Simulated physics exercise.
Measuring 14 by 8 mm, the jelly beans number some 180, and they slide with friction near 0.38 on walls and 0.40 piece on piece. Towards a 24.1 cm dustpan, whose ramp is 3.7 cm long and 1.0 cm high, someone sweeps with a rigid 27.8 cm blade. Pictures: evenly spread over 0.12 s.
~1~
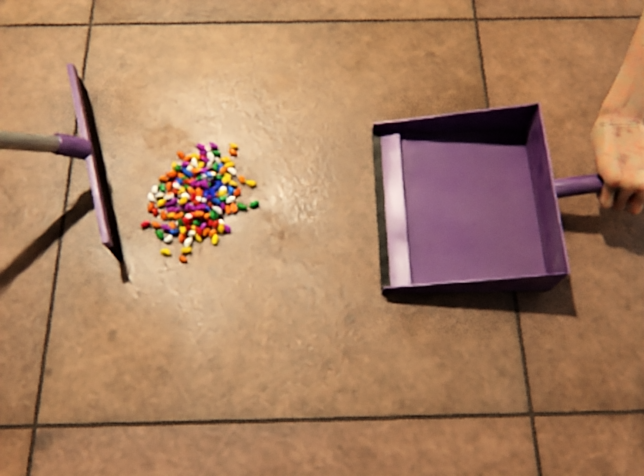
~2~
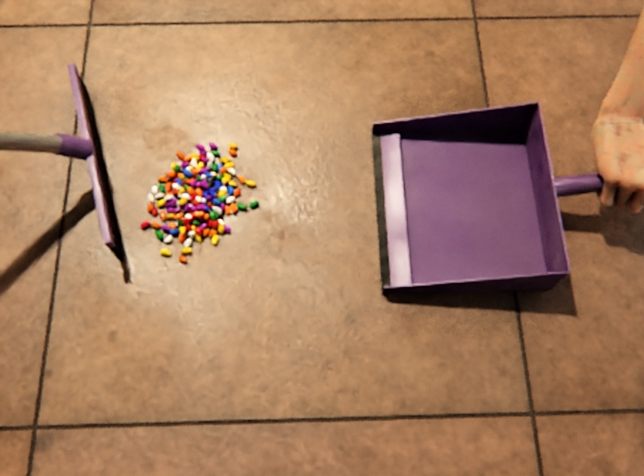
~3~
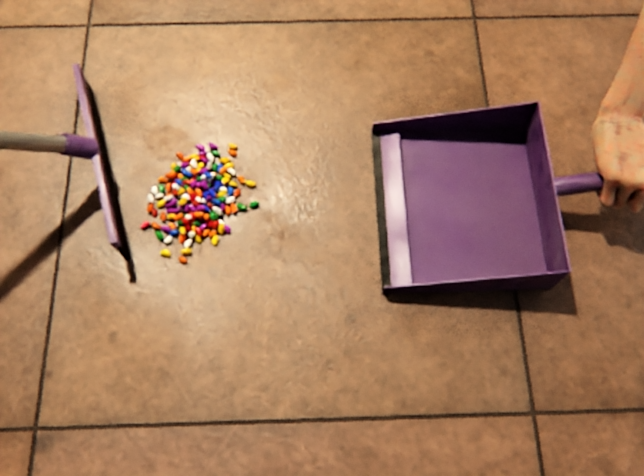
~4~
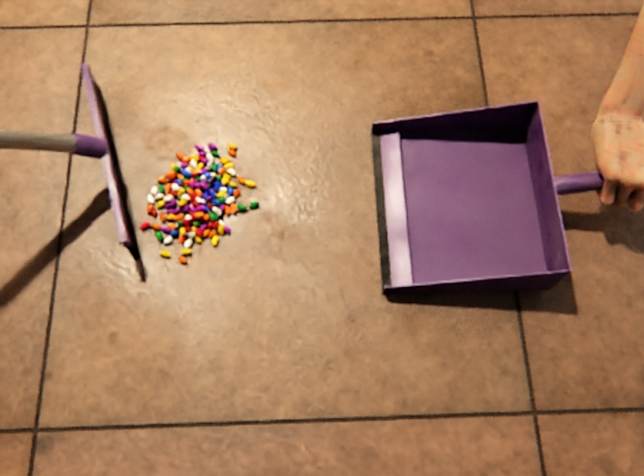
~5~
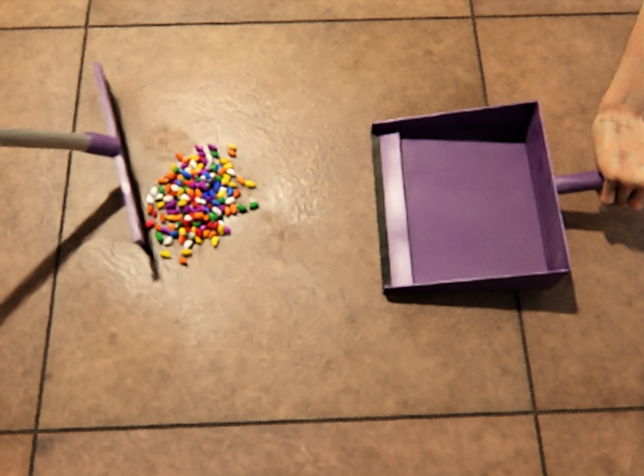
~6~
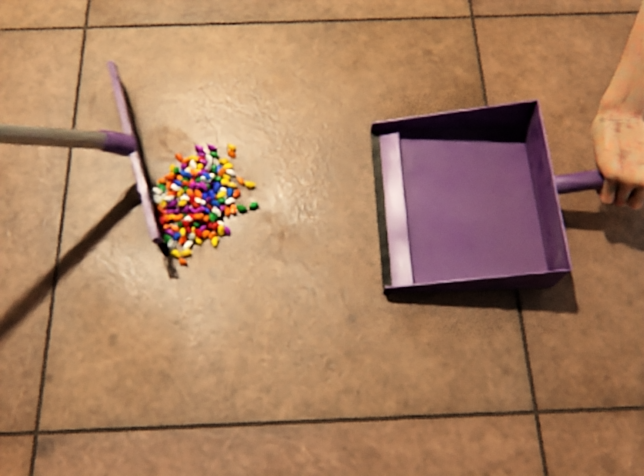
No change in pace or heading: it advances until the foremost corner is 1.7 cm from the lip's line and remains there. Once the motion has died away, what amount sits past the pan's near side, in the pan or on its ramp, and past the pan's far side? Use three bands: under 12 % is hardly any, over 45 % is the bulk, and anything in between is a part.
Near side: Hardly any, pan: A part, far side: A part.
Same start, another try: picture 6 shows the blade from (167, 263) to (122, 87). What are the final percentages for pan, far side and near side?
Pan 30, far 15, near 5.
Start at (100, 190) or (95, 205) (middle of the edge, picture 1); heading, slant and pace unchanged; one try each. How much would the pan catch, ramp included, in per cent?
Some 30 and 25 per cent.
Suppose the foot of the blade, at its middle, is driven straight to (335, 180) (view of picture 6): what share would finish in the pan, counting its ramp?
About 30 per cent.
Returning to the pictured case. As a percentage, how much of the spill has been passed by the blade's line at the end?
Some 5 percent of it.
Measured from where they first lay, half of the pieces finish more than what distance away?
Around 26 centimetres.
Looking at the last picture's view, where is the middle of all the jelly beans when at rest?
Resting centre estimate: Around (373, 162).
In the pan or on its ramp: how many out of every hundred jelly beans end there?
It comes to close to 30 percent.
Then, 0.17 s after the last picture, middle of the blade 18 cm from the lip; 0 % over the lip, far side 10 %, near side 0 %.
Then, 0.28 s after the last picture, middle of the blade 9 cm from the lip; 0 % over the lip, far side 15 %, near side 0 %.
Then, 0.53 s after the last picture, middle of the blade 6 cm from the lip; 30 % over the lip, far side 25 %, near side 0 %.
In the end, near side 5 %, pan 30 %, far side 25 %, in front of the lip or behind the blade 45 %.
